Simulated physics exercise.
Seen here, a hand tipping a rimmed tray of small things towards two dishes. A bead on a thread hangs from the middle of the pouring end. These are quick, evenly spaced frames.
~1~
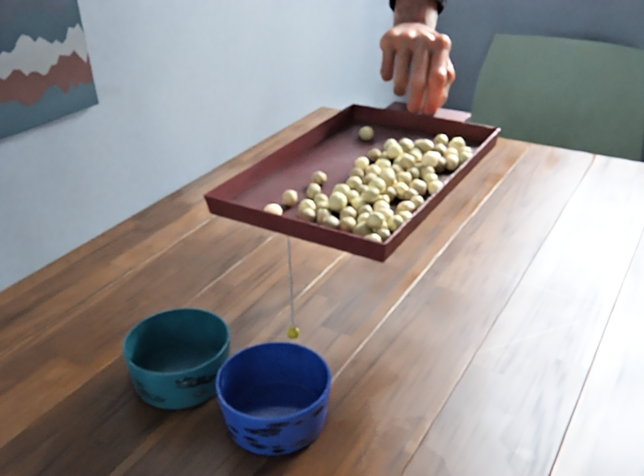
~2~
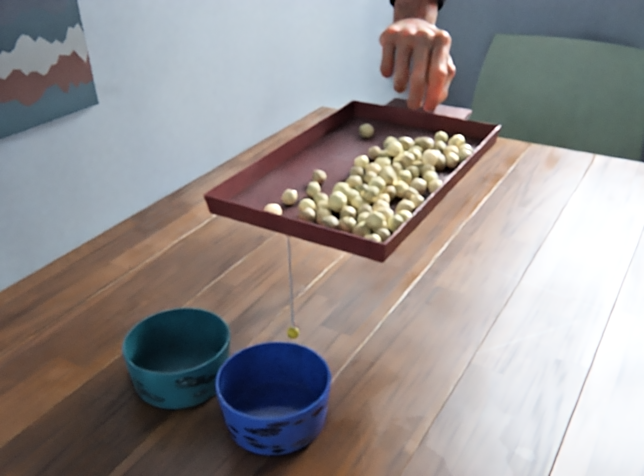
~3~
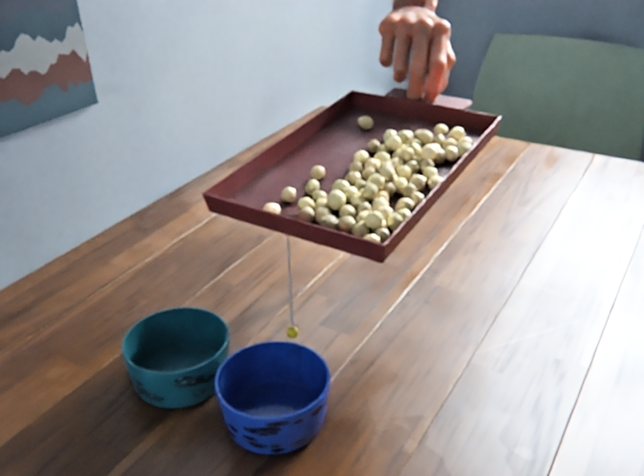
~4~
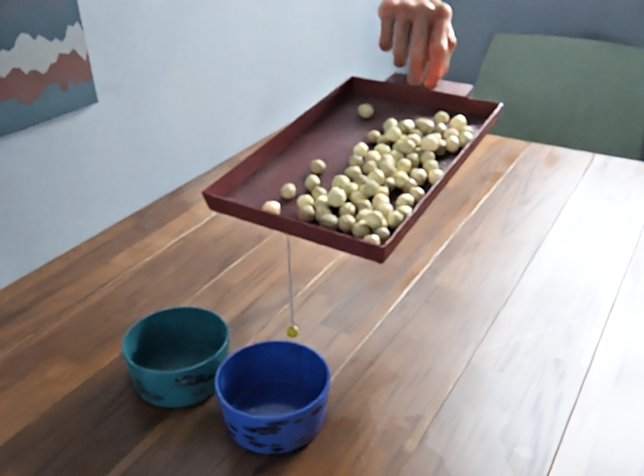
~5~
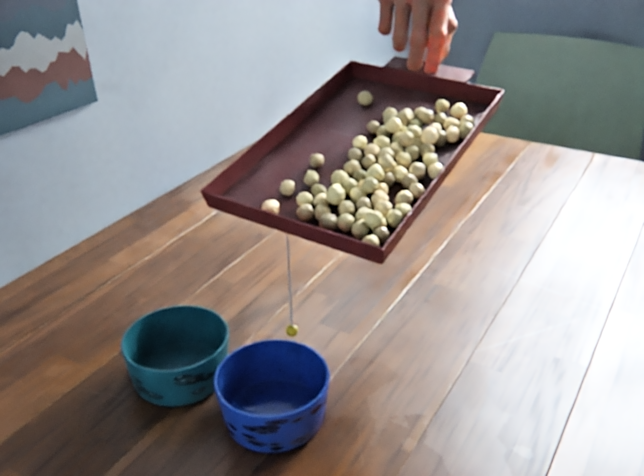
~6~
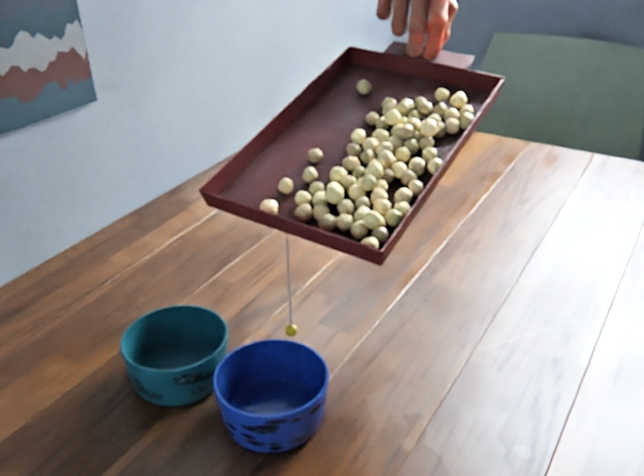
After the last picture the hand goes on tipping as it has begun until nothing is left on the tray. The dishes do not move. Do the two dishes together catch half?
They take less than half between them.
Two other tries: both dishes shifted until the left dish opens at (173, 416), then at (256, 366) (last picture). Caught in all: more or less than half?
The first try: Below a half. The second: More than half.
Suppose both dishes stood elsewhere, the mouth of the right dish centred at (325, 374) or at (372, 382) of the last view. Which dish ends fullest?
At the first place the right dish, at the second right.
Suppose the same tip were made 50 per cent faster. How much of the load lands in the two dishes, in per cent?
About 30 per cent.
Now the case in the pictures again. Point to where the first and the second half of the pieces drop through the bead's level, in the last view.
At about (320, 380), then at (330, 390).
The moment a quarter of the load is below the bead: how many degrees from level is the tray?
At some 110 degrees.
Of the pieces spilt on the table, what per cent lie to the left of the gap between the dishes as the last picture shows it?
Close to 20 per cent.
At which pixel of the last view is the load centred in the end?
Near (313, 445).
Soon after the last picture, tray tipped steeply; nearly all on the tray; a stray few in the right dish; a stray few in the air.
A little later, tray tipped right over; nearly all on the tray; a stray few in the right dish; a small part outside both.
Later still, tray tipped past a quarter turn; about a third in the right dish; about two thirds outside both.
At rest, tray tipped past a quarter turn; about a third in the right dish; none in the left dish; about two thirds outside both.
